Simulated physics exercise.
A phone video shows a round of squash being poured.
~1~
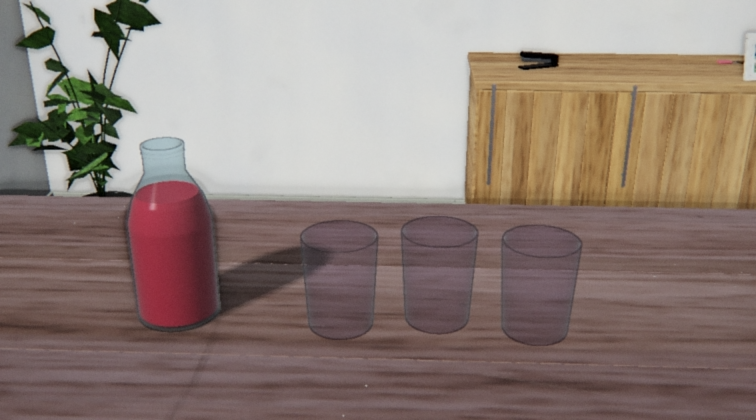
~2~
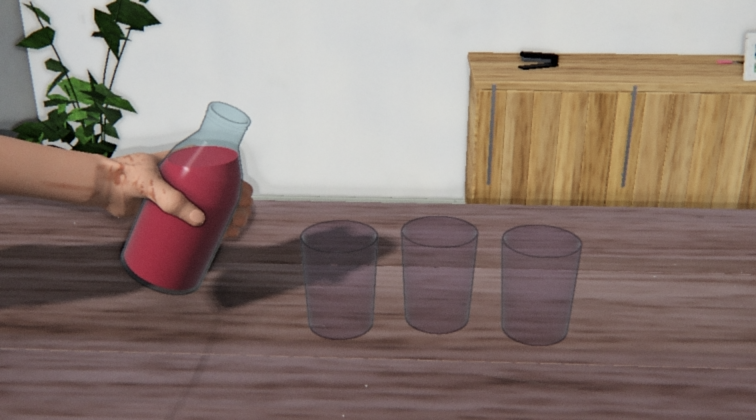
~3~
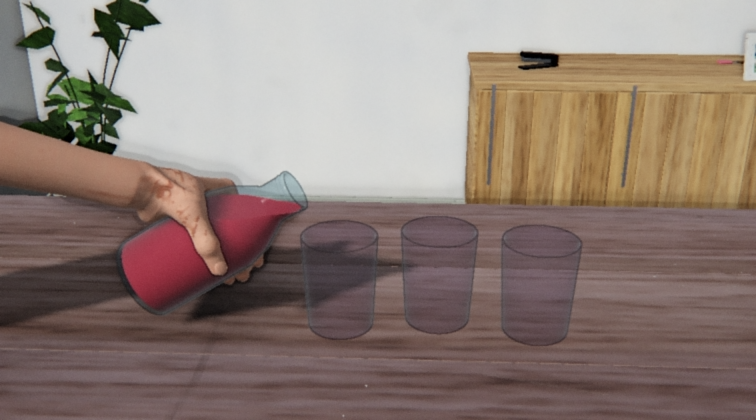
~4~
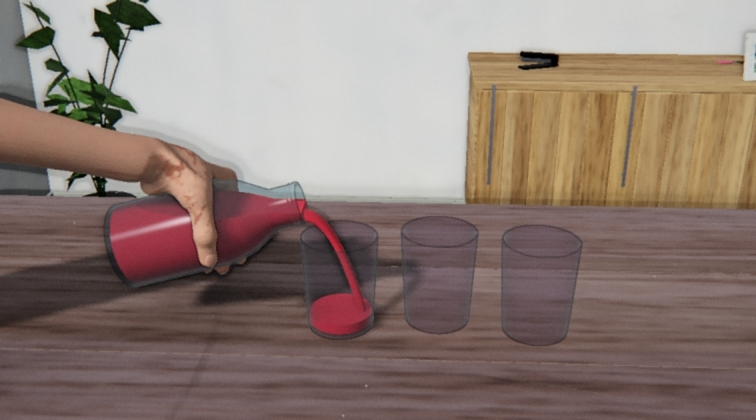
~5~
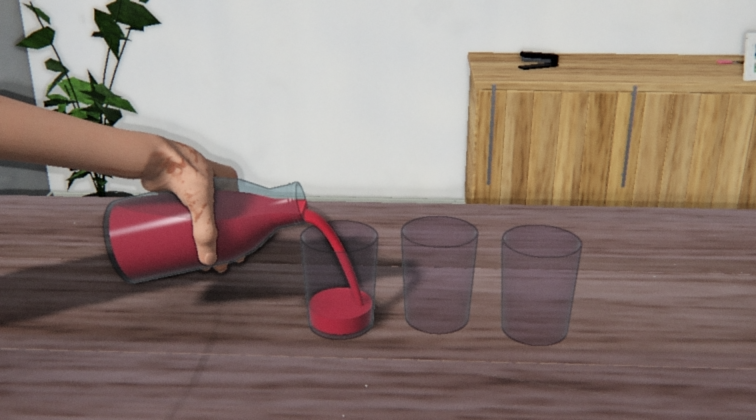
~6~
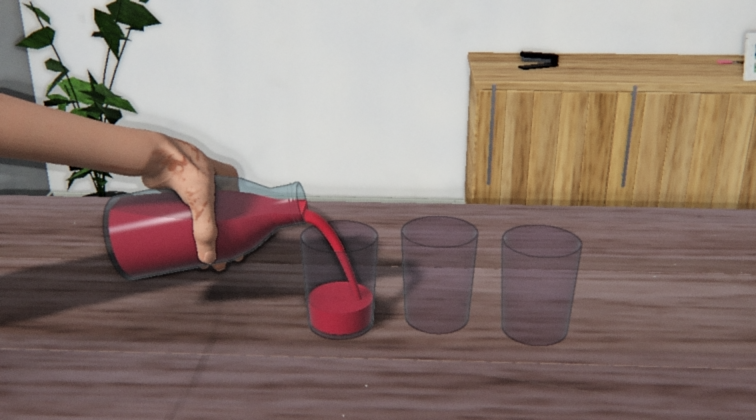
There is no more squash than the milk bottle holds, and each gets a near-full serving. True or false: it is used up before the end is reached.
True.
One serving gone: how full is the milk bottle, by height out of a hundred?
Level: Near 35 per cent.
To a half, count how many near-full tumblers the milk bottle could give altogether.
Roughly 2.0.
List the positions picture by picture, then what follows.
The first picture shows before the pour; milk bottle (170, 228) about three quarters full; three tumblers, the last at (538, 283).
In the second picture, the milk bottle is on its way; milk bottle (196, 192) tipped 25° with all of its load; the first is empty.
The third picture shows the squash nears the lip; milk bottle (221, 233) tipped 60° with all of its load; three tumblers, the last at (538, 283).
The fourth picture shows pouring; milk bottle (215, 224) tipped 75° with nearly all of its load; the first is nearly empty.
The fifth picture shows pouring; milk bottle (215, 221) tipped 75° with nearly all of its load; three tumblers, the last at (538, 283).
The sixth picture shows pouring; milk bottle (215, 220) tipped 75° with nearly all of its load; the first is about a quarter full.
A moment on, the first is about half full.
Further on, the first is done and the milk bottle has about half of its load.
When it is over, the milk bottle is empty with two filled and the next at a little of a serving.
